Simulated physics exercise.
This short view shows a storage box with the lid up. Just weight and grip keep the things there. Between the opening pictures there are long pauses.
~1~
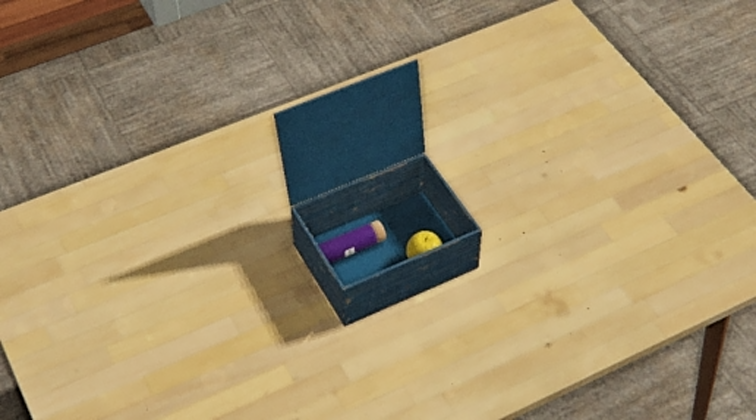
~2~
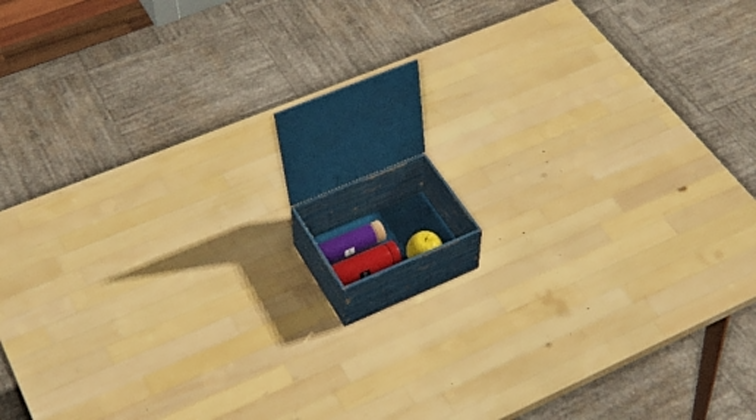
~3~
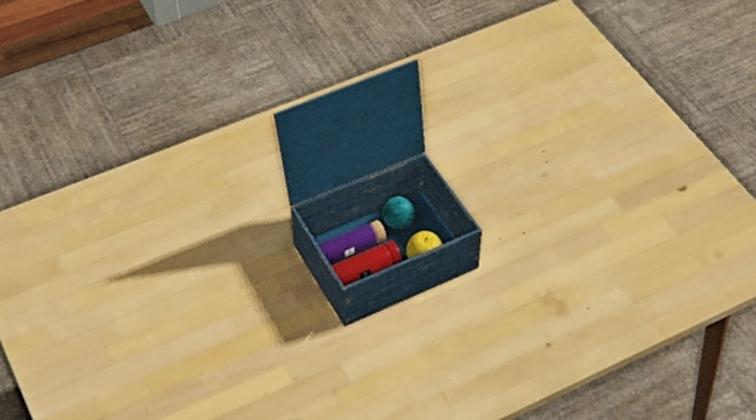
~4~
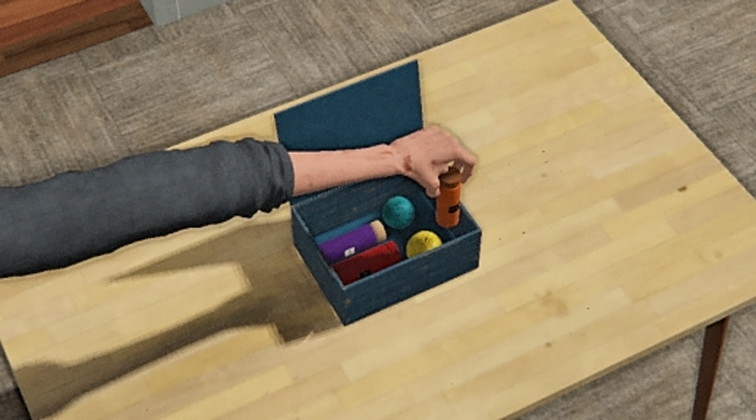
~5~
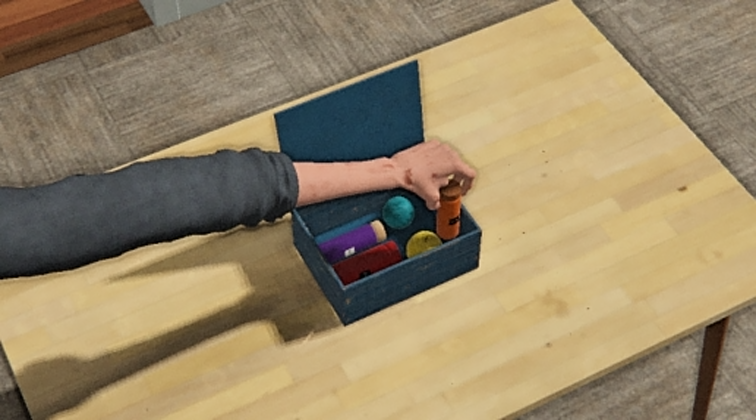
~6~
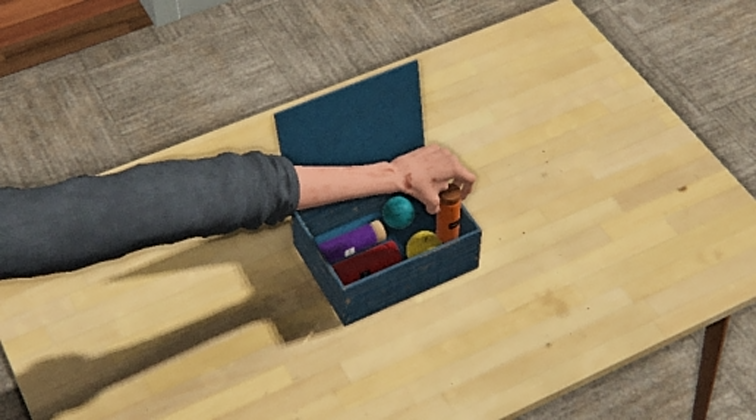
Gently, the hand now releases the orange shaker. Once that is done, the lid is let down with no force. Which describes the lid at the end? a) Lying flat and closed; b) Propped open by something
Answer: B.
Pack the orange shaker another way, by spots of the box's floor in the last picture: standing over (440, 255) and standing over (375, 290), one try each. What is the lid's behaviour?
In the first case it closes; in the second case it stays ajar.
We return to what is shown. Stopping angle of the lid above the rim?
I'd put it at roughly 6°.
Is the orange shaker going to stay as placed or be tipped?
Observation: It keeps the set orientation.
Then, 0.60 s on from there, orange shaker shifted well along near (460, 240).
Then, 1.50 s on from there, lid 63° above the rim; orange shaker shifted well along near (460, 240).
Then, 1.80 s on from there, lid 27° above the rim; orange shaker shifted well along near (460, 240).
Then, 2.70 s on from there, lid 6° above the rim; orange shaker shifted well along near (460, 240).
In the end, lid 6° above the rim; moved from the start, orange shaker; the other 4 unmoved. At the end, from the last picture's camera, orange shaker near (460, 240).
